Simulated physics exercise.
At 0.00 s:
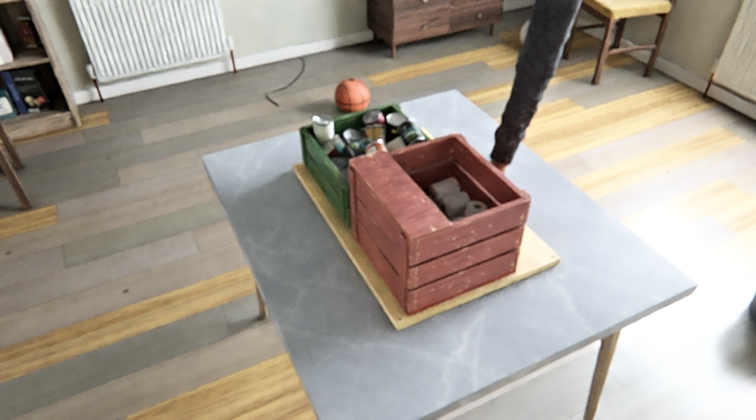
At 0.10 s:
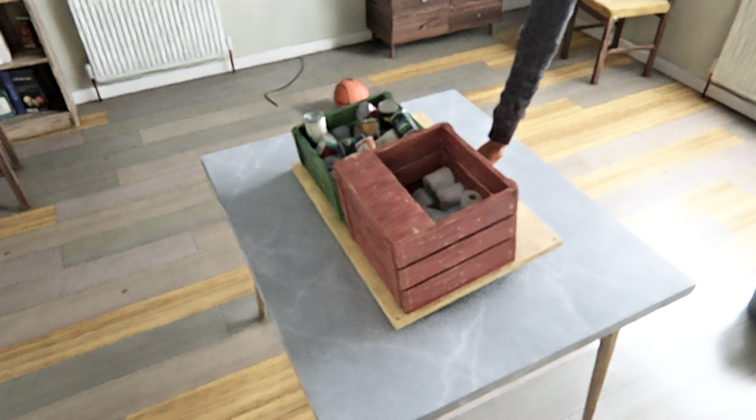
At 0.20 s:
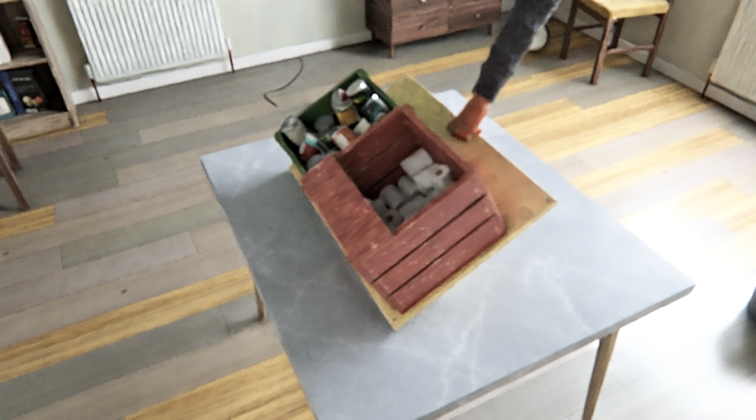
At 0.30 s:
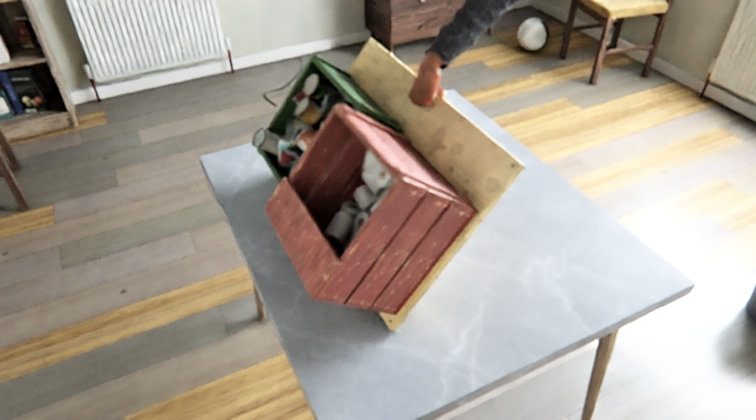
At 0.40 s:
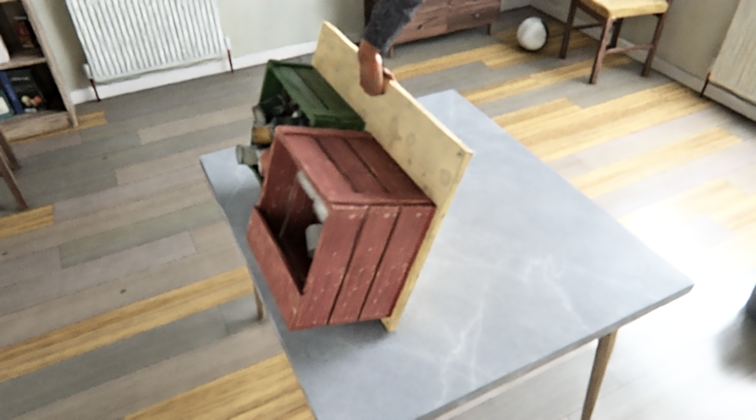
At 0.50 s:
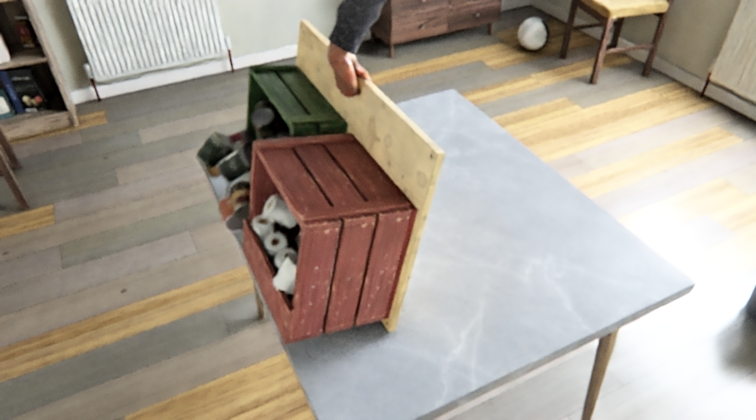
An arm in a dark sleeve reaches over a grey marble-patterned table, seen from above in a room with wooden flooring, a radiator and a chair. On a pale board sit a red slatted crate, partly lidded and holding pale rolls, and behind it a green crate of small tins. The hand raises the board's right edge until it stands nearly upright, turning both crates leftward as their contents shift toward the openings and tins emerge from the green one.
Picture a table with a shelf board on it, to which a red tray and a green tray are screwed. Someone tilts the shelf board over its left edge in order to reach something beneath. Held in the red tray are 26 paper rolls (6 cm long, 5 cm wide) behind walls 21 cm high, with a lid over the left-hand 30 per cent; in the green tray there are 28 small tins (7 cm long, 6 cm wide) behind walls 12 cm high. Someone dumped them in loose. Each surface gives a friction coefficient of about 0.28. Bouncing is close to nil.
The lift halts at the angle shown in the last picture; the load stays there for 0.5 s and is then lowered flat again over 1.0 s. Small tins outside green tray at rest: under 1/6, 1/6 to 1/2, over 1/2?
Over 1/2.
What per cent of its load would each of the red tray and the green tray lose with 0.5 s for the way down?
Then the red tray sheds 0 %, while the green tray sheds 60 %.
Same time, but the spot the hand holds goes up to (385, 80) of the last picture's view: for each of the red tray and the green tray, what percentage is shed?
In that setup the red tray sheds 0 per cent of its load, while the green tray sheds 40 per cent.
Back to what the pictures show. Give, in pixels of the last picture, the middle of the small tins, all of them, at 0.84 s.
Pixel (218, 237), give or take.
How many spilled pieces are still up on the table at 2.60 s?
Near 2, give or take.
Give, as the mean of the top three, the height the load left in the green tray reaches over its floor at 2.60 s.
Around 7 centimetres high.
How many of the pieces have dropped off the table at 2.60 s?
About 16.
After 0.84 s, tilt 78°; 0 of 26 out of the red tray and 18 of 28 out of the green tray.
After 1.26 s, tilt 65°; 0 of 26 out of the red tray and 18 of 28 out of the green tray.
After 1.84 s, tilt 5°; 0 of 26 out of the red tray and 18 of 28 out of the green tray.
Outcome (at 2.60 s), 0 of 26 out of the red tray and 18 of 28 out of the green tray. Asked share, 18 of 28, 64 per cent.
